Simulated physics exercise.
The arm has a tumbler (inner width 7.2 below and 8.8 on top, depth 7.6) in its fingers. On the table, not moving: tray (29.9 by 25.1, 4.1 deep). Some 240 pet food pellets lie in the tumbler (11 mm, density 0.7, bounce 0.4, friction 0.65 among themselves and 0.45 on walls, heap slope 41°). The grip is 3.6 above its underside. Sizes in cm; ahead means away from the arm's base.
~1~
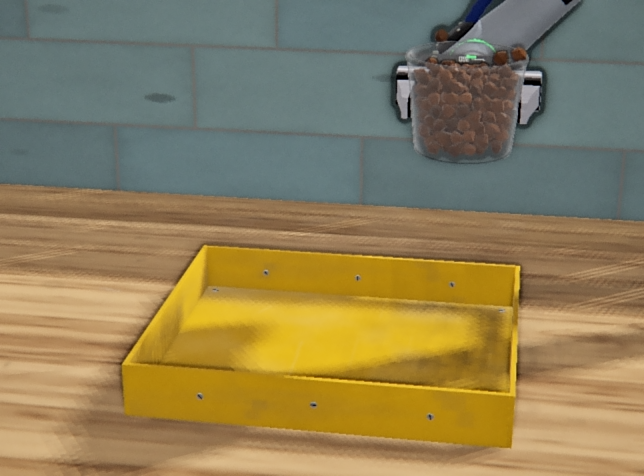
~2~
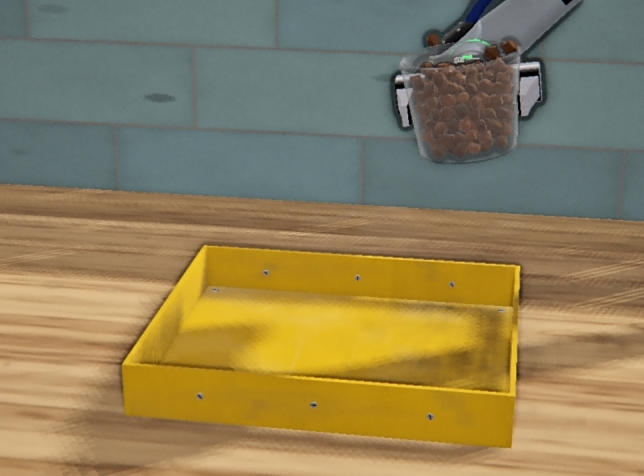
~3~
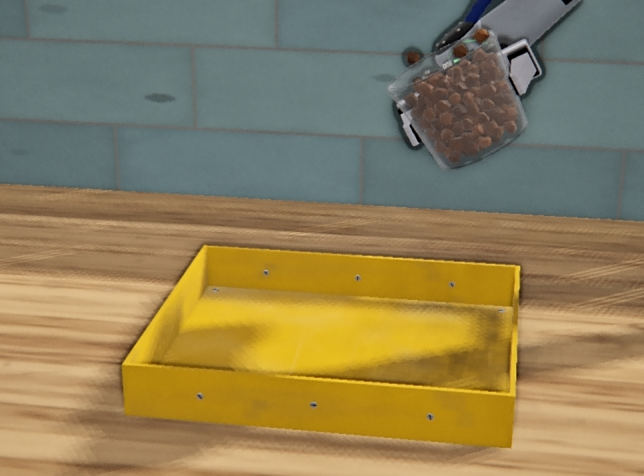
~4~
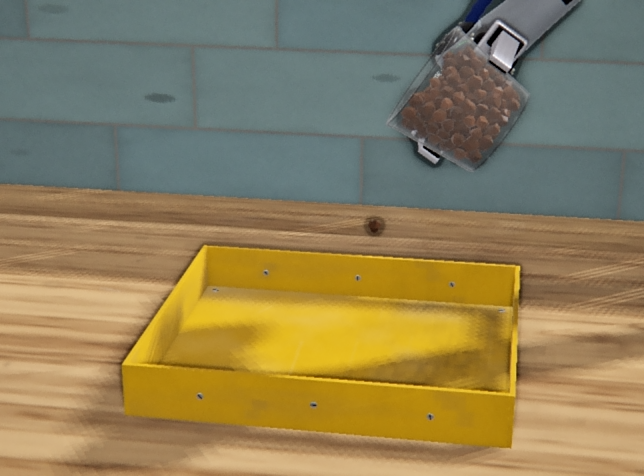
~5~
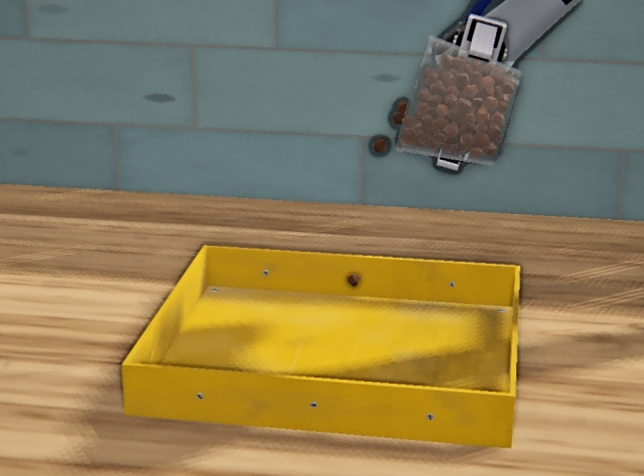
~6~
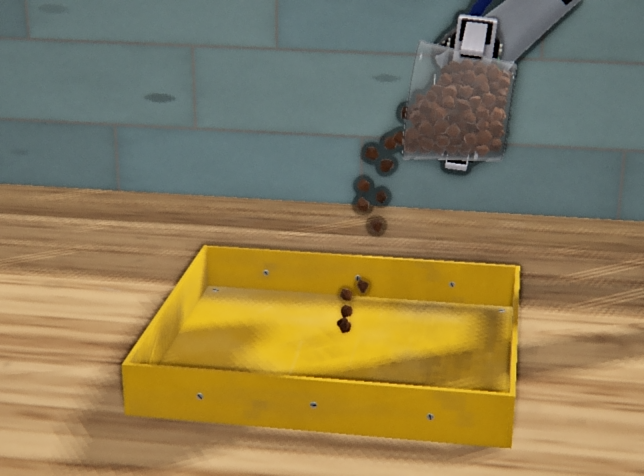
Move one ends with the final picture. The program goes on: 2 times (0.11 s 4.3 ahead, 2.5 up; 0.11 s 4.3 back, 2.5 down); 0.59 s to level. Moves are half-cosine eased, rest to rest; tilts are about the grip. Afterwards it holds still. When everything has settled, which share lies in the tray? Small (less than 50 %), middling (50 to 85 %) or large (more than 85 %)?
Answer: Large; more than 85 % of the pet food pellets finish in the tray.
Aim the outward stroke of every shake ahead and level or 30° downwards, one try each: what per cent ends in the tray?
Some 100 and 75 per cent.
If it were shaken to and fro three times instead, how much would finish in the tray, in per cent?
It would be near 100 per cent.
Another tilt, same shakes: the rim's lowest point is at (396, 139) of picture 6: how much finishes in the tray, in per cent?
Some 95 per cent.
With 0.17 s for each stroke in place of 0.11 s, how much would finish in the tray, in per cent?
It would be near 85 per cent.
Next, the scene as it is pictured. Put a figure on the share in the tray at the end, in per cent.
Roughly 100 per cent.
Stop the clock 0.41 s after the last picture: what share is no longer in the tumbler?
About 100 per cent by then.
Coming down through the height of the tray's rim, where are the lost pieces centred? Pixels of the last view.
Around (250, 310).
Then, 0.41 s later, tilted 85° forward, highest piece 6 above the table; 235 in the tray, 1 on the table or floor, 2 in flight or on a rim.
Then, 0.82 s later, tilted 23° forward, highest piece 3 above the table; 234 in the tray, 4 on the table or floor.
Then, 1.23 s later, level, highest piece 3 above the table; 234 in the tray, 4 on the table or floor.
Then, 2.28 s later, level, highest piece 3 above the table; 234 in the tray, 4 on the table or floor.
At rest, 234 in the tray, 4 on the table or floor. That is 98 % in the tray.
